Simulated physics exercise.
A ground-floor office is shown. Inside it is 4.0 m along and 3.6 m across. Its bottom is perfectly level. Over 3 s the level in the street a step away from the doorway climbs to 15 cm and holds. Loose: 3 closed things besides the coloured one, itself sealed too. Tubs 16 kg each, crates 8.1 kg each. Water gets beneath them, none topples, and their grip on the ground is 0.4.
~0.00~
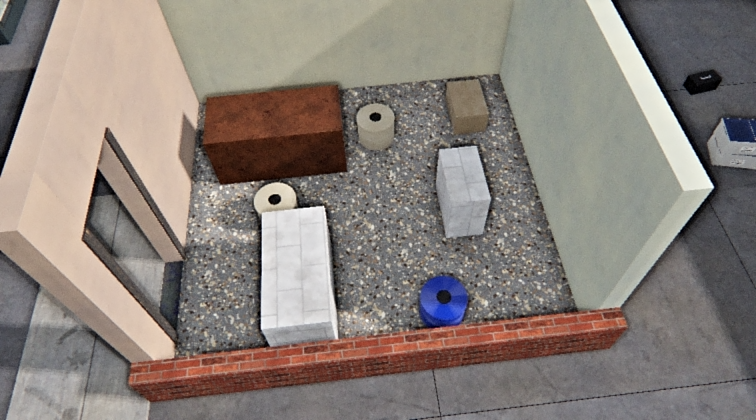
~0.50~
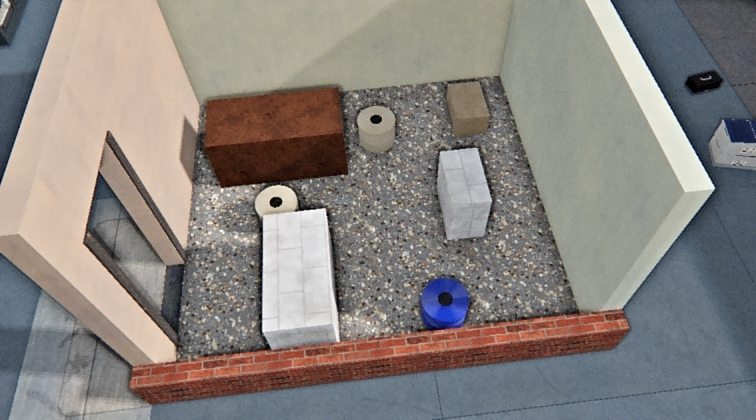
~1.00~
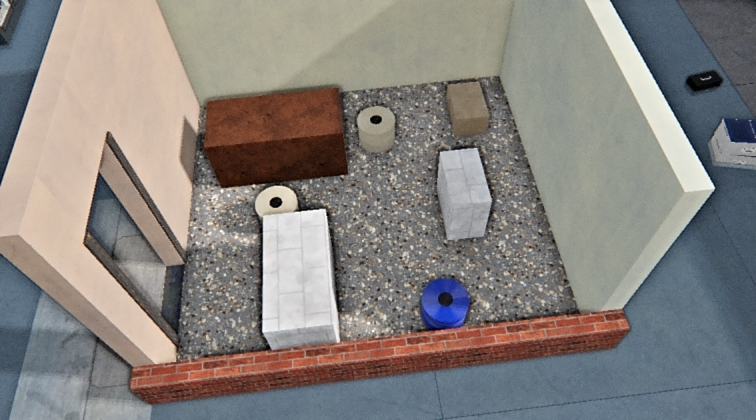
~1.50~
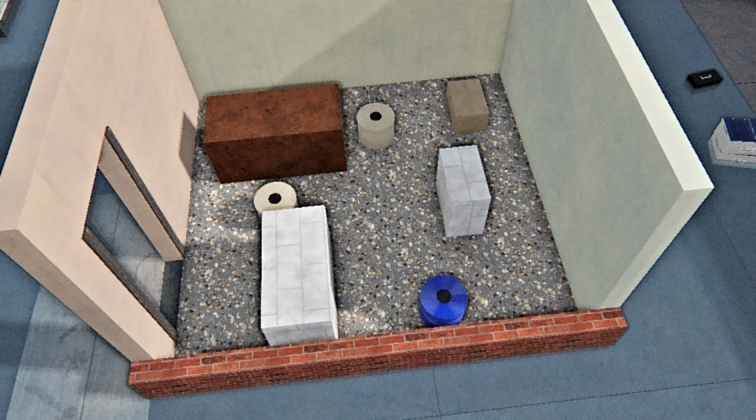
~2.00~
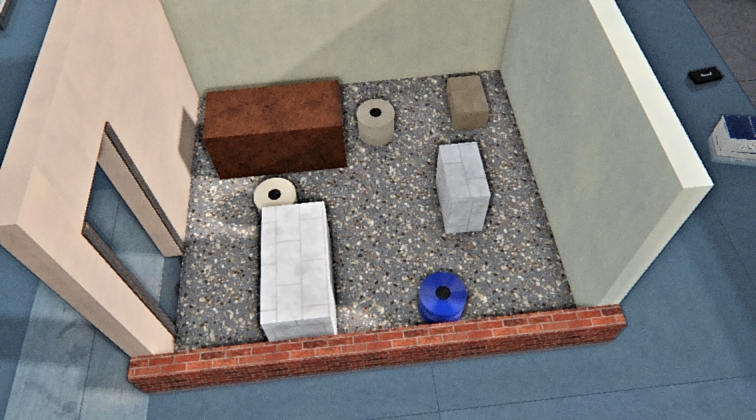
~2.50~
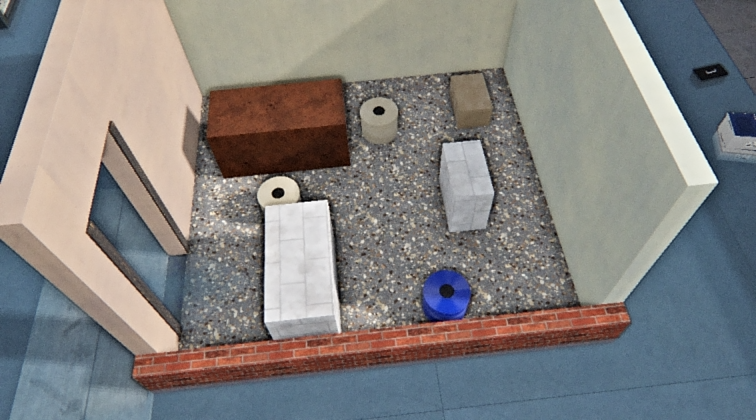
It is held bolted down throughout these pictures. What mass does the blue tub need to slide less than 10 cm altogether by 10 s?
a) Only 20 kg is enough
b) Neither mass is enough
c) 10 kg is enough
The answer is c.
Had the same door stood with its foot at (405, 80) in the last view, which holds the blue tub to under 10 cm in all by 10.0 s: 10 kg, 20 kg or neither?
Okay, so only the heavy mass does.
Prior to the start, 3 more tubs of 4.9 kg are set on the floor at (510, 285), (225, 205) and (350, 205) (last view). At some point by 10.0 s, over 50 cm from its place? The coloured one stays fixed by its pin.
Listed in turn, they go beneath the bar, beneath the bar, over the bar.
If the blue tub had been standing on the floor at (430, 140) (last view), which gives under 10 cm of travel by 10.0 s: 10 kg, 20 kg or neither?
It turns out that both loads succeed.
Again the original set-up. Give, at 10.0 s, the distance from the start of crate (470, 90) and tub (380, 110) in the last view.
In that order: 0 cm, 0 cm.
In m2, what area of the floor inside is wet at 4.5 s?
About 3.0 m2.
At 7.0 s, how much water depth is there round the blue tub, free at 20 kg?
About 1 cm.
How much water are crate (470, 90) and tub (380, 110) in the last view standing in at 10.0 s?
First about 2 cm, second about 1 cm.
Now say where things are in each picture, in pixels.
The blue tub at (444, 297) rests on the ground; water covers 0.0 m2; 0 of 4 have shifted, in the first picture.
The blue tub at (445, 299) rests on the ground; water covers 0.0 m2; 0 of 4 have shifted, in the second picture.
The blue tub at (445, 300), on the bottom; water covers 0.0 m2; 0 of 4 have shifted, in the third picture.
The blue tub at (444, 296), on the bottom; 0.0 m2 under water; 0 of 4 have shifted, in the fourth picture.
The blue tub at (443, 293) rests on the ground; water covers 0.0 m2; 0 of 4 have shifted, in the fifth picture.
The blue tub at (447, 291) rests on the ground; 0.3 m2 under water; 0 of 4 have shifted, in the sixth picture.
After 3.5 s the blue tub would be 0 cm from its start with 10 kg and 0 cm from its start with 20 kg; 0 cm of water round it then.
After 4.5 s the blue tub would be 0 cm from its start with 10 kg and 0 cm from its start with 20 kg; 0 cm of water round it then.
After 7.0 s the blue tub would be 0 cm from its start with 10 kg and 0 cm from its start with 20 kg; 1 cm of water round it then.
After 10.0 s the blue tub would be 0 cm from its start with 10 kg and 0 cm from its start with 20 kg; 3 cm of water round it then.
